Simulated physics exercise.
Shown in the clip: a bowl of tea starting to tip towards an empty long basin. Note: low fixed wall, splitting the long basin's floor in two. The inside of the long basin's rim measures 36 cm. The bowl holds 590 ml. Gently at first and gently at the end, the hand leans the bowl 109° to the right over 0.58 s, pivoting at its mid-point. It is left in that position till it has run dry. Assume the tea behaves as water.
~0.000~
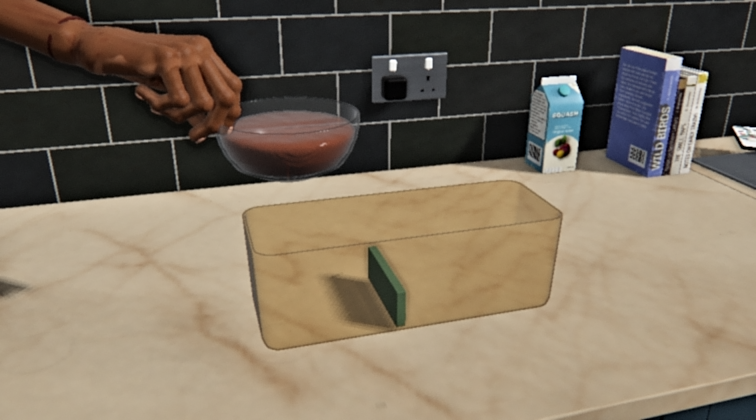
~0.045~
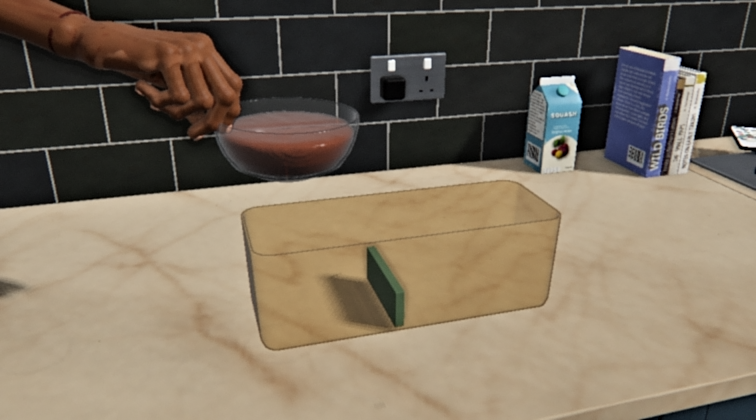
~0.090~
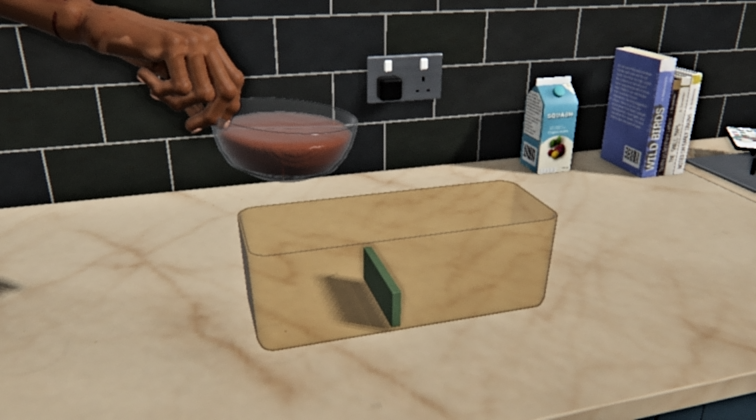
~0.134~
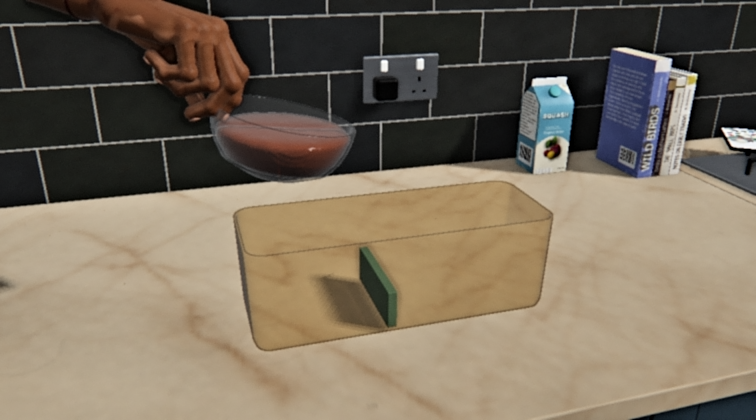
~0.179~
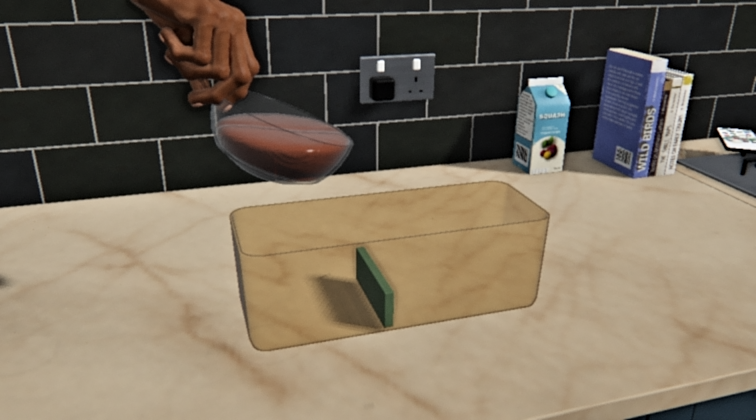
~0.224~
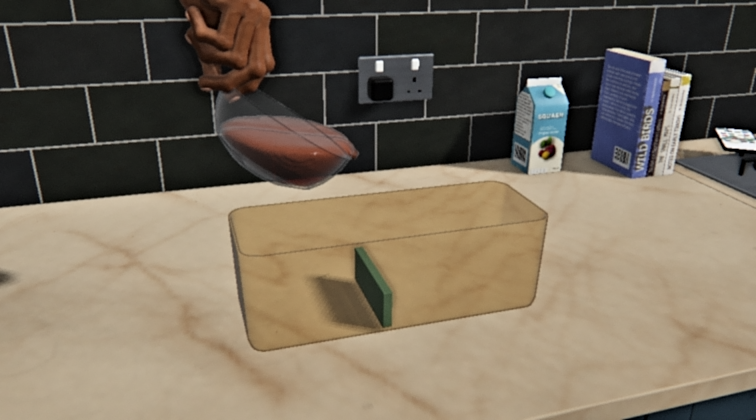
At first, a hand holds a clear bowl of reddish-brown liquid level above an empty, see-through long basin with a low green wall across its floor. The hand then leans the bowl to the right, slightly and then more steeply, as the liquid shifts towards the lowered right rim.
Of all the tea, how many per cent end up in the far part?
Roughly 53 per cent.
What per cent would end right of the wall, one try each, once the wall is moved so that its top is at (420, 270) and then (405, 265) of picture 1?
The first gives near 15 per cent and the second near 20 per cent.
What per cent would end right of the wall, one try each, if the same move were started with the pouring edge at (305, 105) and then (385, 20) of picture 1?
I'd say 15 percent on the first go, 80 percent on the next.
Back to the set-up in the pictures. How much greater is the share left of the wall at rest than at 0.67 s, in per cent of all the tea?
Close to 1% of the whole.
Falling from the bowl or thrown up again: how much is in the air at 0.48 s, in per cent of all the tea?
14 per cent.
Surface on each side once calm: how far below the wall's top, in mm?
The left side gives some 34 mm, the right side some 34 mm.
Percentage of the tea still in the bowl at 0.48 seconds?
Close to 6 in a hundred.
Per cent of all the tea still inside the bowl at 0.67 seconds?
I'd estimate some 0 per cent.
Then, 0.48 s in, the tilt is 101° and 6 per cent is still to pour, 32 is left of the wall and 48 right of it.
Then, 0.67 s in, the tilt is 109° and 0 per cent is still to pour, 44 is left of the wall and 52 right of it.
Then, 0.87 s in, the tilt is 109° and 0 per cent is still to pour, 44 is left of the wall and 53 right of it.
Then, 1.08 s in, the tilt is 109° and 0 per cent is still to pour, 45 is left of the wall and 53 right of it.
Finally, 45 per cent lies left of the wall, 53 right of it and 2 outside.
